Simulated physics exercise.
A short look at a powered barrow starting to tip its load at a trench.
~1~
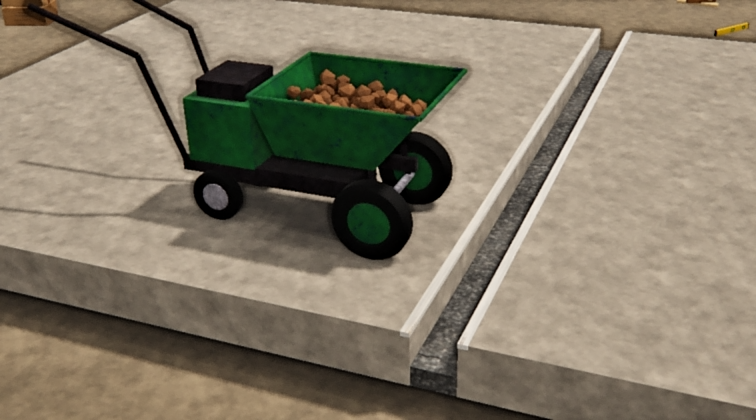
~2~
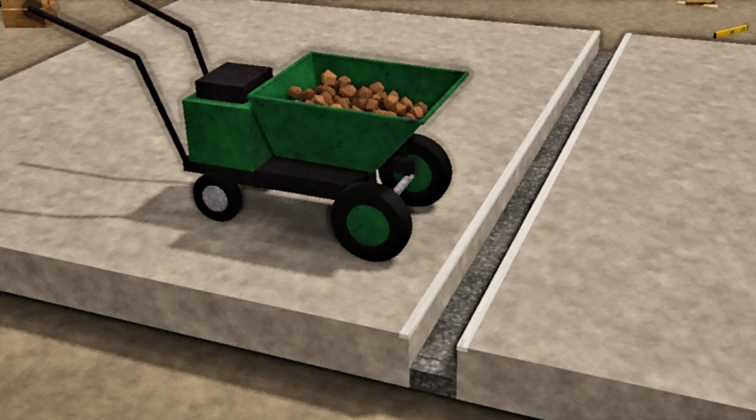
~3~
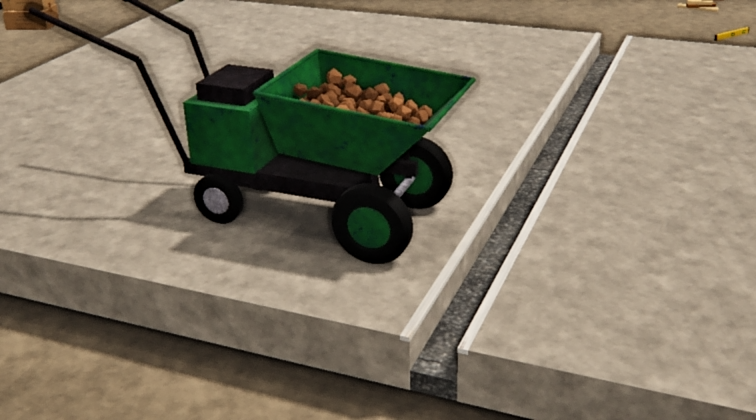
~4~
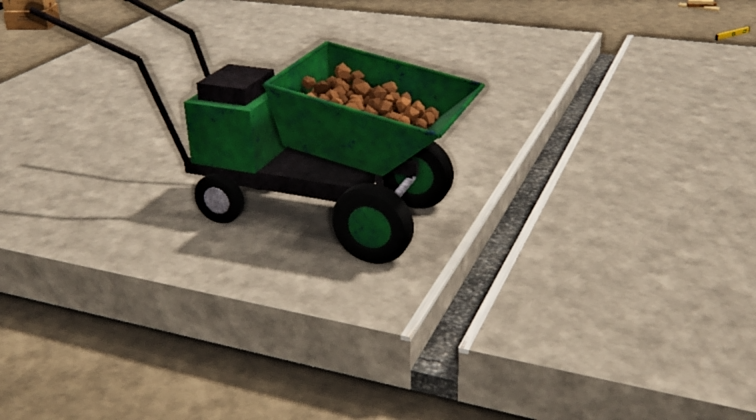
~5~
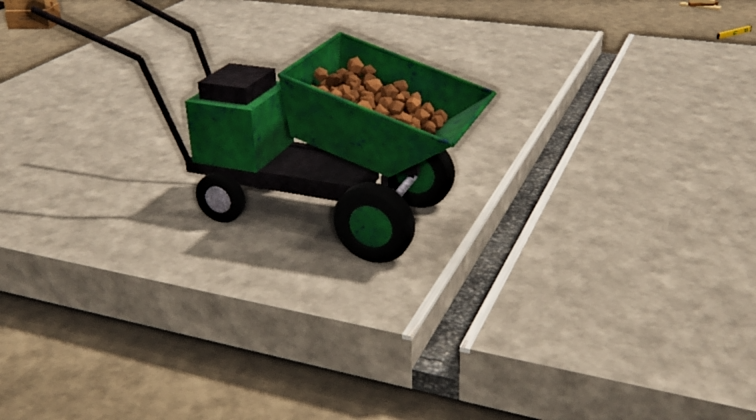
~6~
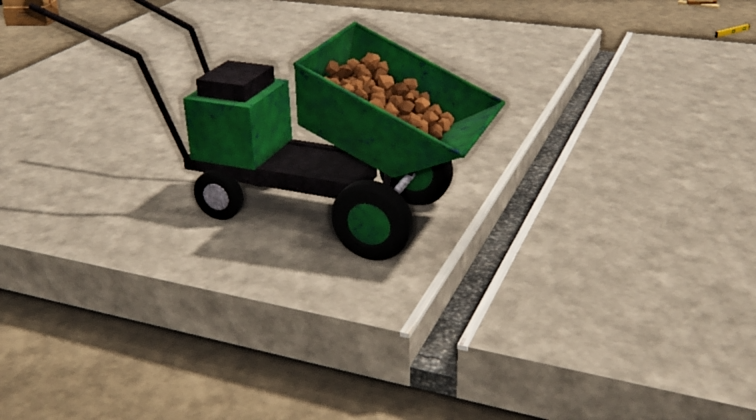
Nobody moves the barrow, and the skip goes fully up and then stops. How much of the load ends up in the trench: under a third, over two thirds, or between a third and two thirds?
My guess is the trench keeps shy of one third of it.
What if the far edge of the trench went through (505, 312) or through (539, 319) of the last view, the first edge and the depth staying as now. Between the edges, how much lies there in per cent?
20 %, give or take, and then 80 %.
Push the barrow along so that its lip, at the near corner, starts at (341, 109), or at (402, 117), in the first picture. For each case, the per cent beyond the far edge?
The first stop gives 0 per cent; the second gives 60 per cent.
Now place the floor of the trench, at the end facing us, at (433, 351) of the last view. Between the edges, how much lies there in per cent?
Estimate: Approx. 0 in a hundred.
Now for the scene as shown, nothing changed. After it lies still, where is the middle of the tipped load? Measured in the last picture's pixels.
Somewhere around (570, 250) in the final view.
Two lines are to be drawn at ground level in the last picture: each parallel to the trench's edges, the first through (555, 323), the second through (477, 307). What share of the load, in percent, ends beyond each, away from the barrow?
Around 30 percent for the first and 70 percent for the second.
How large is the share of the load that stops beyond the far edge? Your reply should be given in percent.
It works out to roughly 70 percent.
Soon, skip tipped steeply; all in the skip.
A while on, skip tipped right over; about half in the skip; about half beyond it; a stray few falling.
Towards the end, skip tipped right over; about a third in the skip; about two thirds beyond it.
Finally, skip tipped right over; about a third in the skip; a stray few in or heaped over the trench; about two thirds beyond it.
